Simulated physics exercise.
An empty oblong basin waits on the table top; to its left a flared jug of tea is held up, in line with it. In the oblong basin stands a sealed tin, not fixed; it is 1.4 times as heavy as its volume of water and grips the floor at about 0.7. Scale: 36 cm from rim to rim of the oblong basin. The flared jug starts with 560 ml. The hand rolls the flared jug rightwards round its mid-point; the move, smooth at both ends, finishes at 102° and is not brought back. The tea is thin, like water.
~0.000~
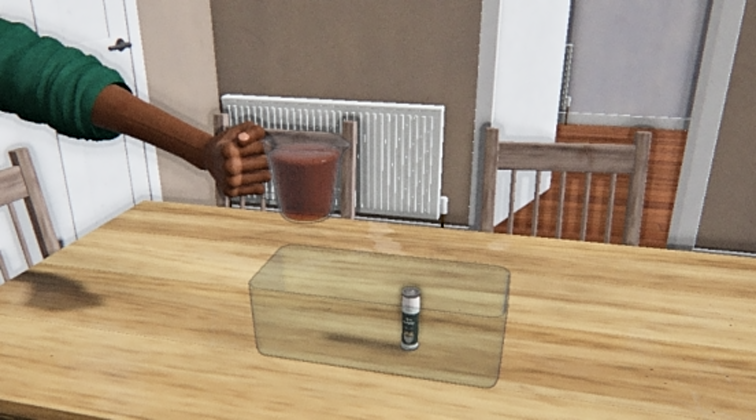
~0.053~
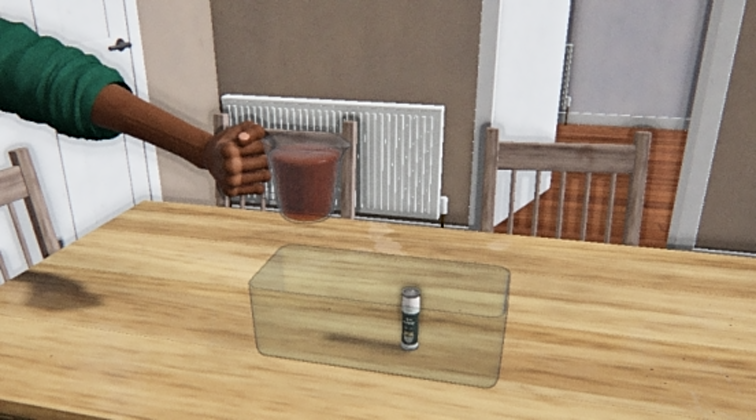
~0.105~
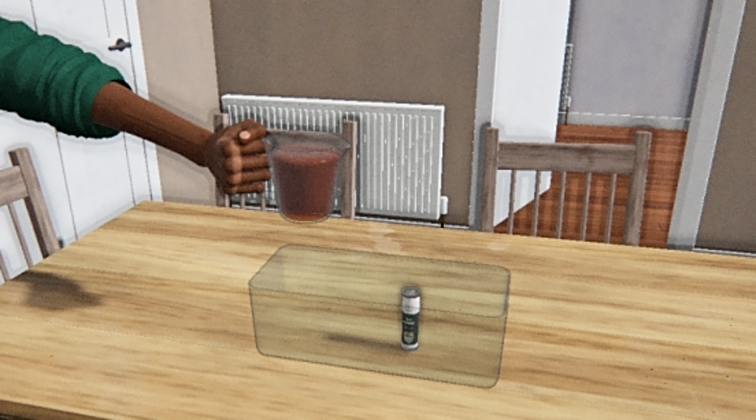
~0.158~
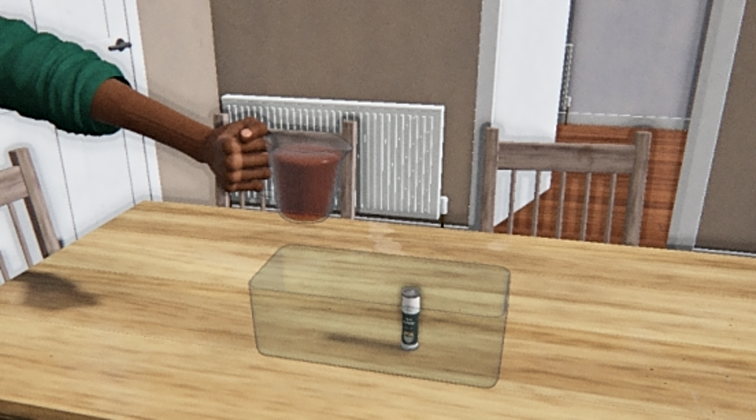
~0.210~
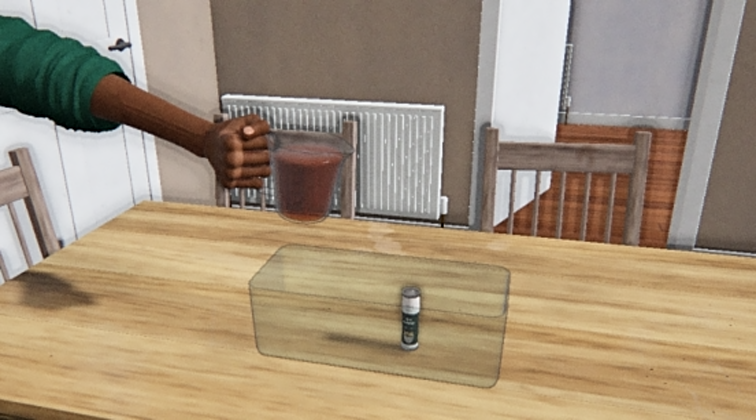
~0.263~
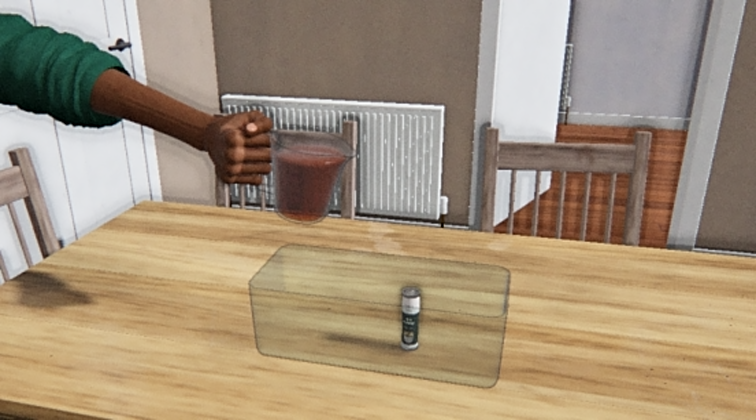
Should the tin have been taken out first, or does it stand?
The tin goes over.
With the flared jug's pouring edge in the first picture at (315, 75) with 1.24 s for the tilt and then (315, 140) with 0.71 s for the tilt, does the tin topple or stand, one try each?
First it stays up; then it remains upright.
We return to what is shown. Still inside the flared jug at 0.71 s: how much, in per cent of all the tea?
Some 76 per cent.
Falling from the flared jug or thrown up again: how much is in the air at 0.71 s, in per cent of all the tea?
Near 18 in a hundred.
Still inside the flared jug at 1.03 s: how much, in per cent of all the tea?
Some 22 per cent.
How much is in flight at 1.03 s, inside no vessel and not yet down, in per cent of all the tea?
Some 18 per cent.
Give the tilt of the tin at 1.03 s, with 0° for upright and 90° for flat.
It is at some 10°.
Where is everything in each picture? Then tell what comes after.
Tilt 0°; pouring edge (350, 145); surface from (273, 149) to (341, 153); the oblong basin's rim runs from (266, 265) to (508, 293); the tin's top is at (411, 294), in the first frame.
Tilt 0°; pouring edge (351, 145); surface from (273, 148) to (341, 154), in the second frame.
Tilt 2°; pouring edge (351, 146); surface from (274, 148) to (341, 154), in the third frame.
Tilt 4°; pouring edge (353, 148); surface from (275, 148) to (343, 154), in the fourth frame.
Tilt 7°; pouring edge (355, 151); surface from (276, 149) to (345, 155), in the fifth frame.
Tilt 11°; pouring edge (357, 155); surface from (278, 150) to (349, 156), in the sixth frame.
After 0.71 s the tilt is 62° and 75 per cent is still to pour; the tin stands where it began.
After 1.03 s the tilt is 95° and 21 per cent is still to pour; the tin leans 12°.
After 1.37 s the tilt is 102° and 1 per cent is still to pour; the tin lies on its side.
After 1.74 s the tilt is 102° and 0 per cent is still to pour; the tin lies on its side.
In the end the tin lies on its side.
